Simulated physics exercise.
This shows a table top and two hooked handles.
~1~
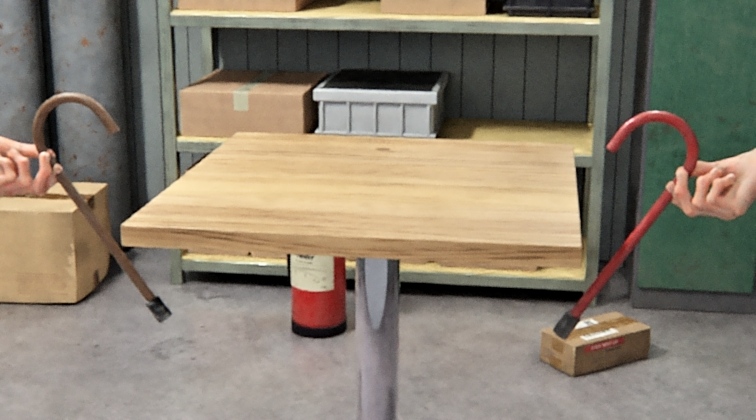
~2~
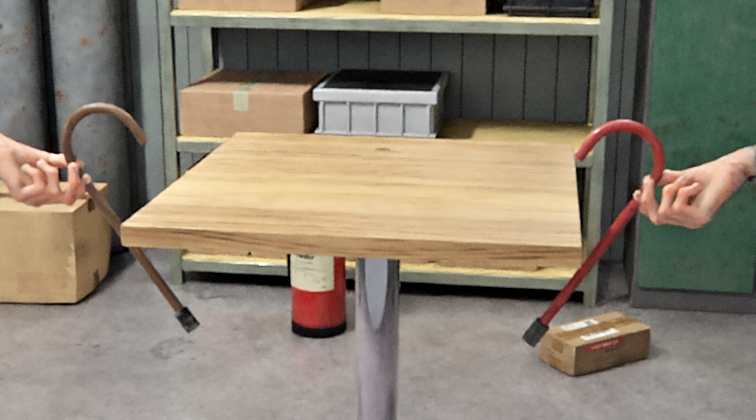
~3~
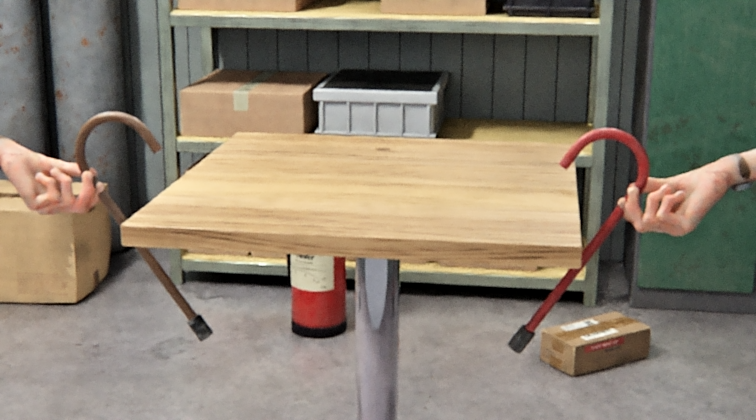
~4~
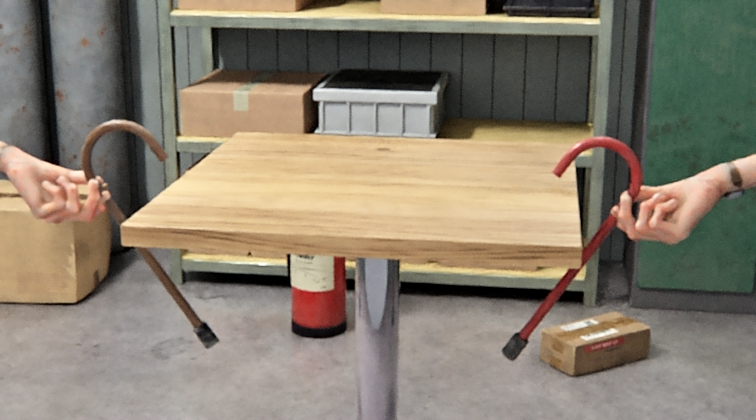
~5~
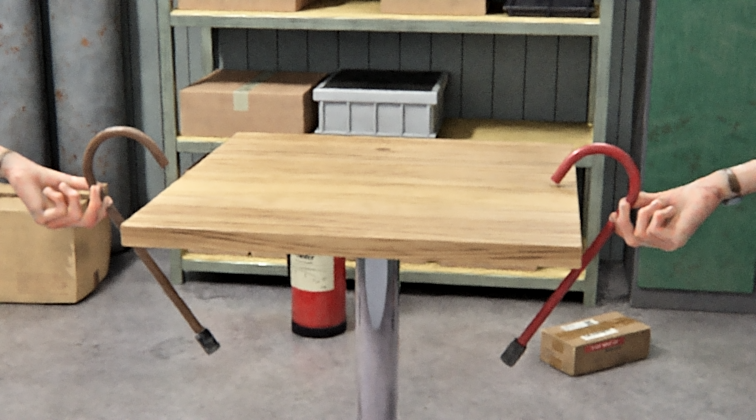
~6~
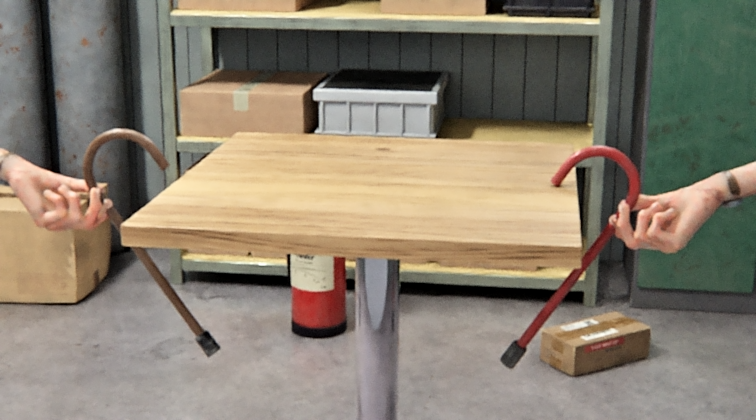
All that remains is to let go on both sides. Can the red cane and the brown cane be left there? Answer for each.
In the end the red cane stays hooked on the edge and the brown cane falls to the floor.
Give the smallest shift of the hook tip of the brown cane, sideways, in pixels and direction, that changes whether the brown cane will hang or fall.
About 24 pixels right.
Then, 0.36 s on from there, red cane at rest near (551, 253); brown cane at the bottom.
In the end, the red cane hangs from the table, near (550, 253); the brown cane slips off.
